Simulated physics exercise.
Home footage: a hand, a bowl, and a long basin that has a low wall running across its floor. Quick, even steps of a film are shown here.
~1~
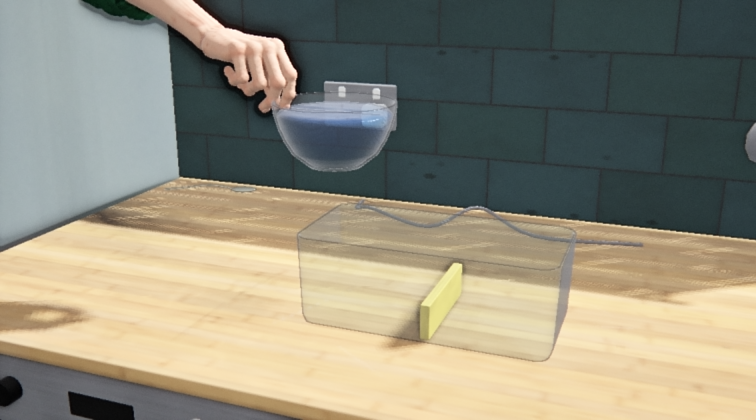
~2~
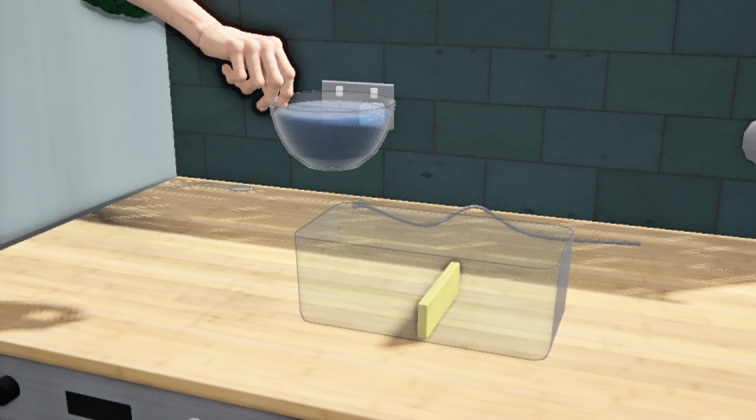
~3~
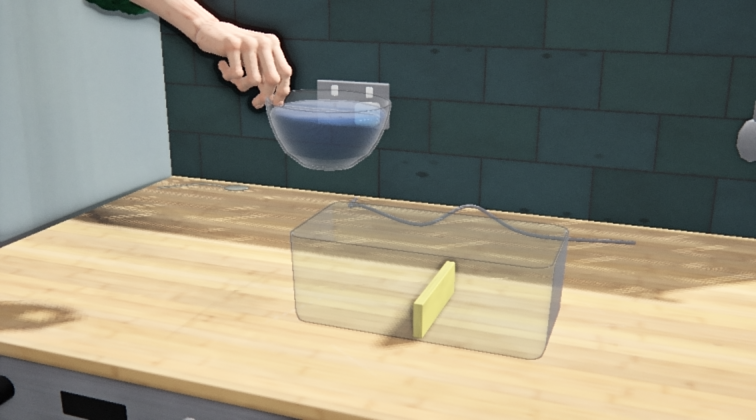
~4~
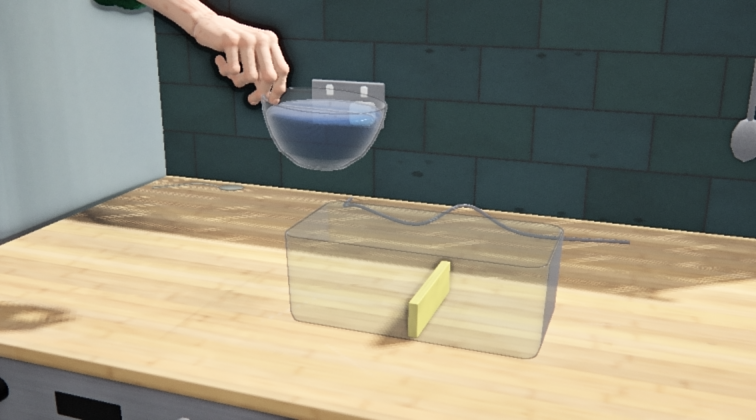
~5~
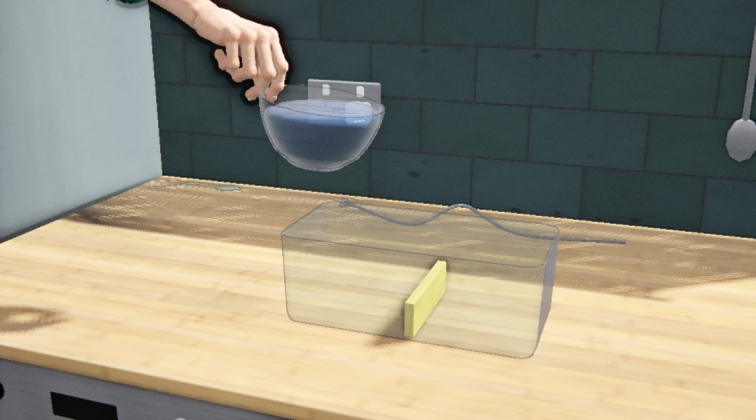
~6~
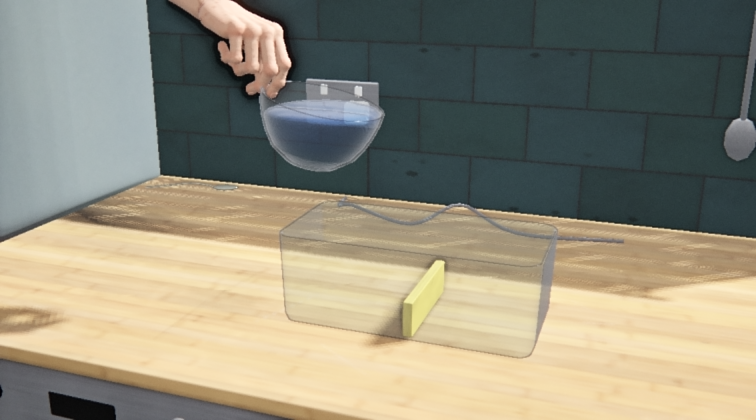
A hand holding a clear bowl of blue liquid above a long transparent basin with a low yellow wall, slowly tilting it rightward.
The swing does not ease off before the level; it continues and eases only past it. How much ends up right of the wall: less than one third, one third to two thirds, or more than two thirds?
One third to two thirds.
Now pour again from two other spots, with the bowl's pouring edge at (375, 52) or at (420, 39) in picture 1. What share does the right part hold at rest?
About 45 per cent, then about 90 per cent.
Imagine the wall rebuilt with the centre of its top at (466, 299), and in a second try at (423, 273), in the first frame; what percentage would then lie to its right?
15 per cent first, then 75 per cent.
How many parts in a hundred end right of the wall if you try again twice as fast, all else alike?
It comes to 35 per cent or so.
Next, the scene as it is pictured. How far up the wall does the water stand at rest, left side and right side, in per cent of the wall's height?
40 left, 40 right, give or take.
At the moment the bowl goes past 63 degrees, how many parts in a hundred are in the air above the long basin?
30 %.
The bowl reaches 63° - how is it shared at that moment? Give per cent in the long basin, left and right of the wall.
10 % left, 20 % right.
A moment on, the tilt is 63° and 45 per cent is still to pour, 8 is left of the wall and 20 right of it.
Next, the tilt is 96° and 2 per cent is still to pour, 43 is left of the wall and 50 right of it.
Then the tilt is 104° and 0 per cent is still to pour, 48 is left of the wall and 51 right of it.
Later the tilt is 104° and 0 per cent is still to pour, 48 is left of the wall and 51 right of it.
In the end 48 per cent lies left of the wall, 51 right of it and 1 outside.
